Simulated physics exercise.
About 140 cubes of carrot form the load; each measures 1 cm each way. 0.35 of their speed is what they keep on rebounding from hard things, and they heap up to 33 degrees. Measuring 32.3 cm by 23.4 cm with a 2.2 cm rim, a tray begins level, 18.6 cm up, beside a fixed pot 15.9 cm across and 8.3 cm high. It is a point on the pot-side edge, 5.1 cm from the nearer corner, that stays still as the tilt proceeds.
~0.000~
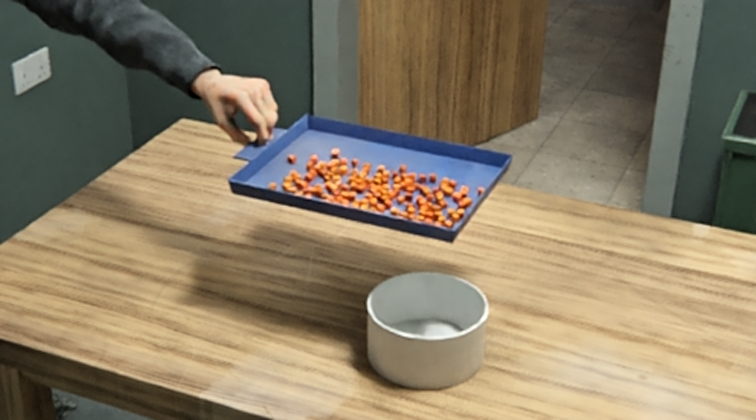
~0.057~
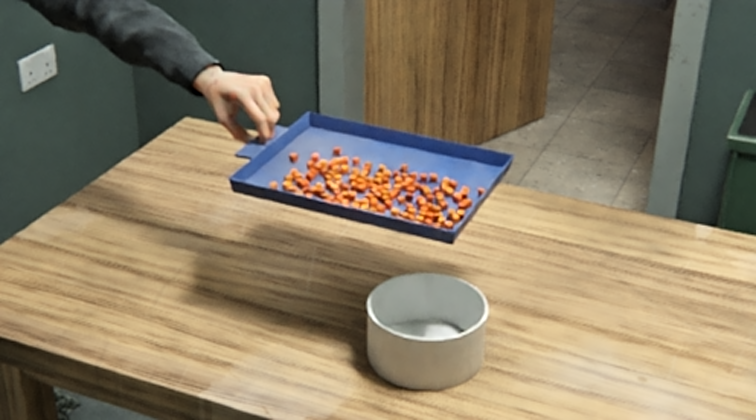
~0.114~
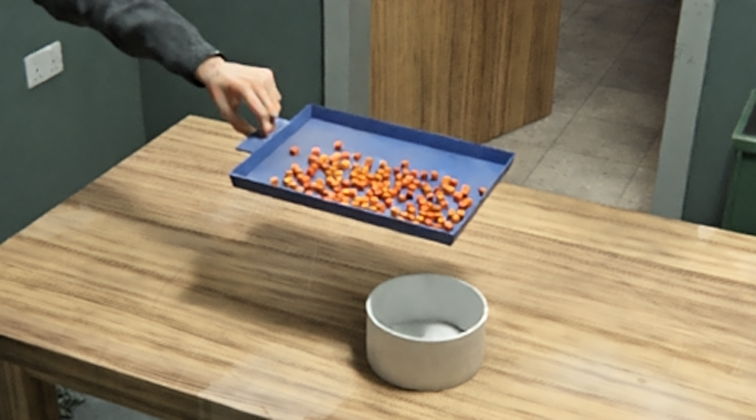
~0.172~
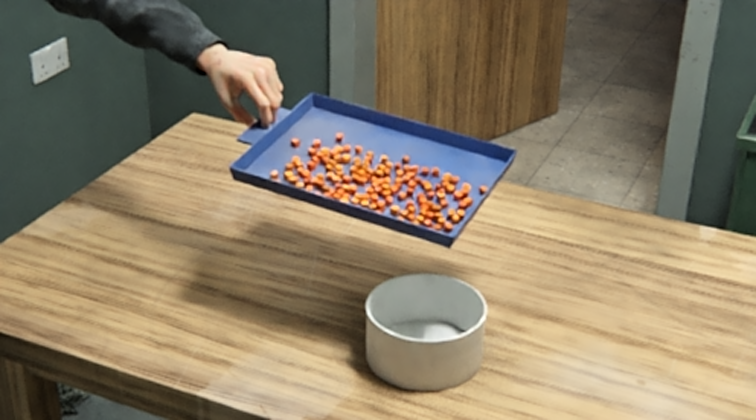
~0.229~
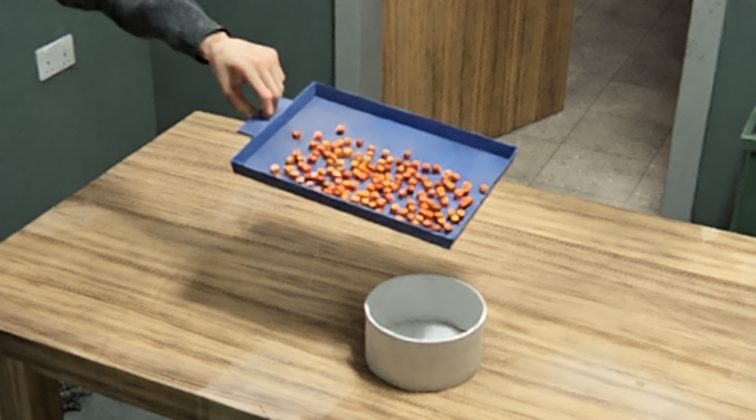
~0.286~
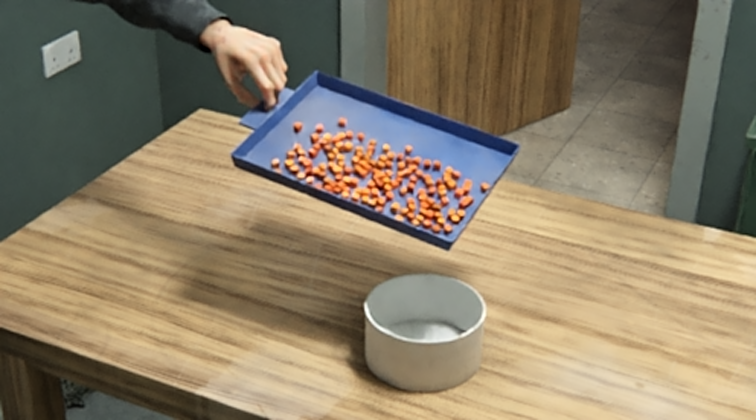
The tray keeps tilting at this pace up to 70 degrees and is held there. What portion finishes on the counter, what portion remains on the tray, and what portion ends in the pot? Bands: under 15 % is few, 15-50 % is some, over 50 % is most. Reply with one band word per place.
Counter few, tray most, pot few.
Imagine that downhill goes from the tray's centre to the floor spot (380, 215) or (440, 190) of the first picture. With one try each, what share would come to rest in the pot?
Some 5 and 0 per cent.
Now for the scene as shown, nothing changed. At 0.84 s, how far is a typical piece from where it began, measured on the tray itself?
Around 3 centimetres.
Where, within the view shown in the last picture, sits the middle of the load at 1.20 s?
The load's centre is near (422, 206) at that time.
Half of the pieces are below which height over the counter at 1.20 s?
Around 22 cm up.
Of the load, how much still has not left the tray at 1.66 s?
It comes to near 90 per cent.
After 0.84 s, tilt 39 degrees; the tray holds 100 %, the pot 0 %.
After 1.20 s, tilt 57 degrees; the tray holds 95 %, the pot 0 %.
Then, at 1.66 s, tilt 70 degrees; the tray holds 90 %, the pot 5 %.
At rest (2.5 s), counter 5 %, tray 90 %, pot 5 %.
